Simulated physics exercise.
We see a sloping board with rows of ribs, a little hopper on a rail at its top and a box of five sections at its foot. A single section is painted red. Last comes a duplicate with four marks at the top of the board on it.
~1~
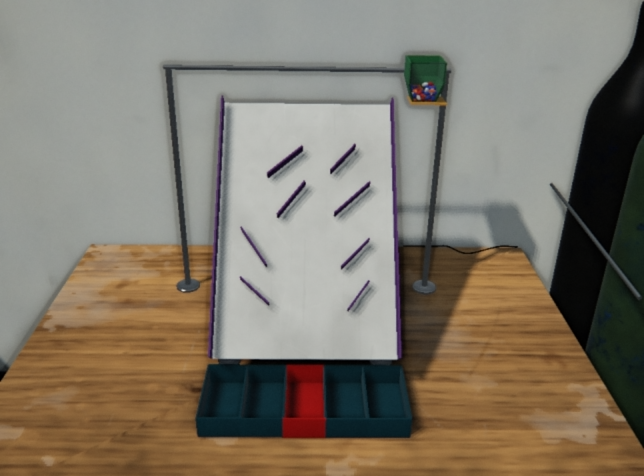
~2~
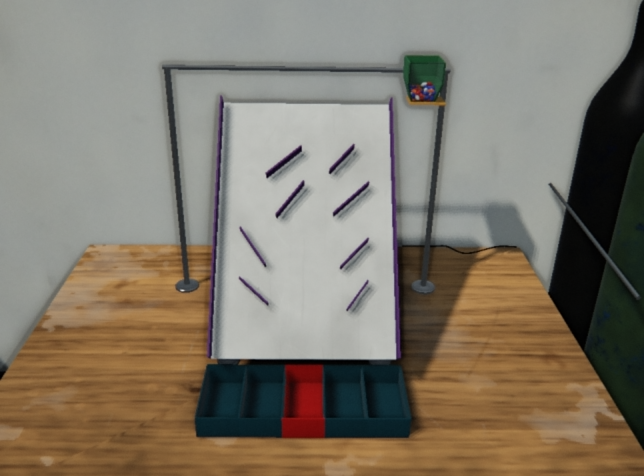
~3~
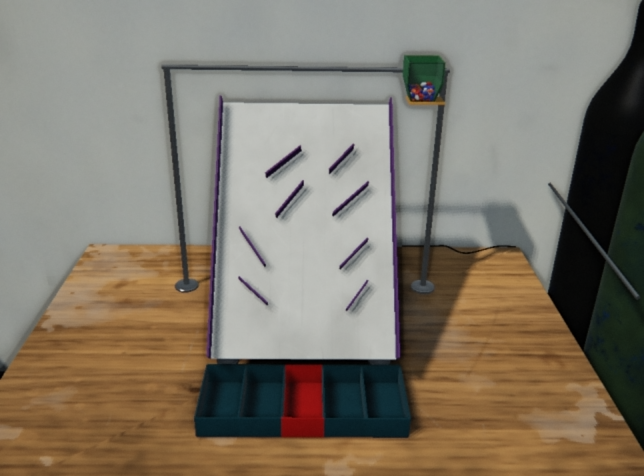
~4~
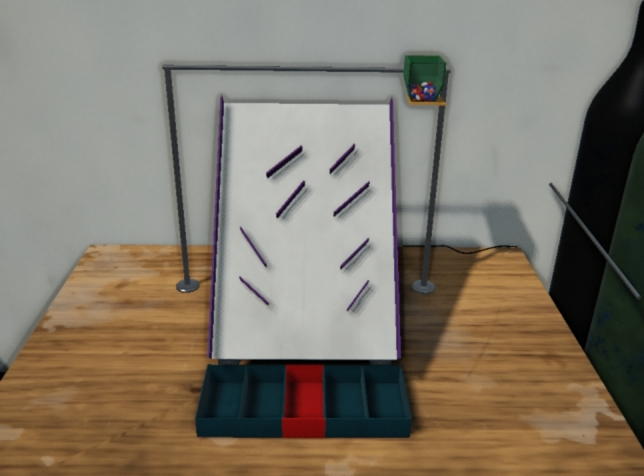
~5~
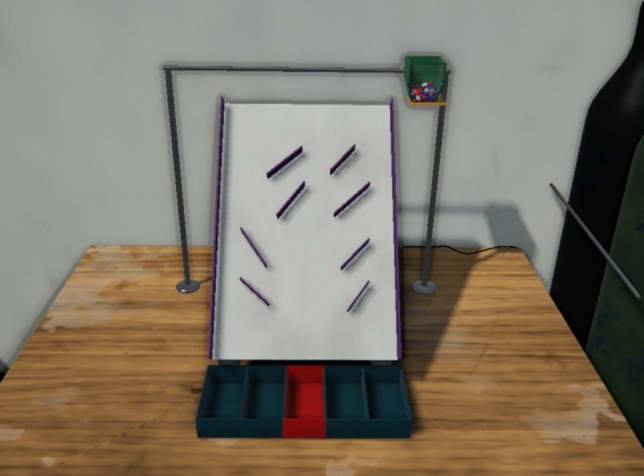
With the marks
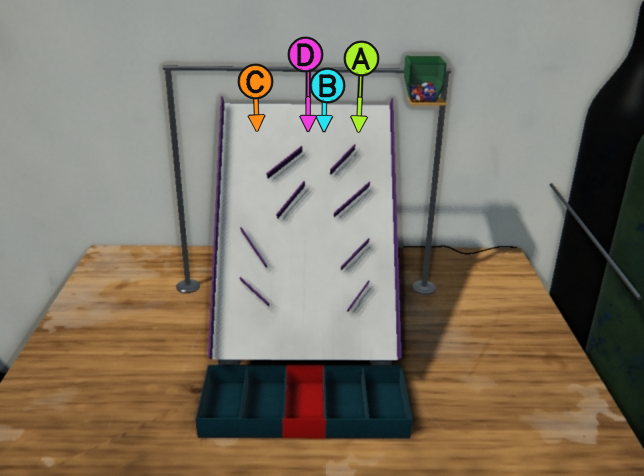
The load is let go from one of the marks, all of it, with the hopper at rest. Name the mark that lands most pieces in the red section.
Go for B.
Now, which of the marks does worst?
That would be A.
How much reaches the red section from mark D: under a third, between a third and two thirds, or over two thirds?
Mark D gives between a third and two thirds.
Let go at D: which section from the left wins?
The third from the left.
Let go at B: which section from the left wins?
The third.
On the marked copy, mark A meets the board at (358, 126); mark B meets the board at (324, 125); mark C meets the board at (256, 125); mark D meets the board at (308, 125).
With A, close to a third in the red section, close to two thirds in other sections, only a few held on the board.
With B, the bulk in the red section, a small share in other sections, a small share outside the box.
With C, close to half in the red section, close to half in other sections, only a few held on the board, only a few outside the box.
With D, close to half in the red section, close to a quarter in other sections, a small share held on the board, a small share outside the box.
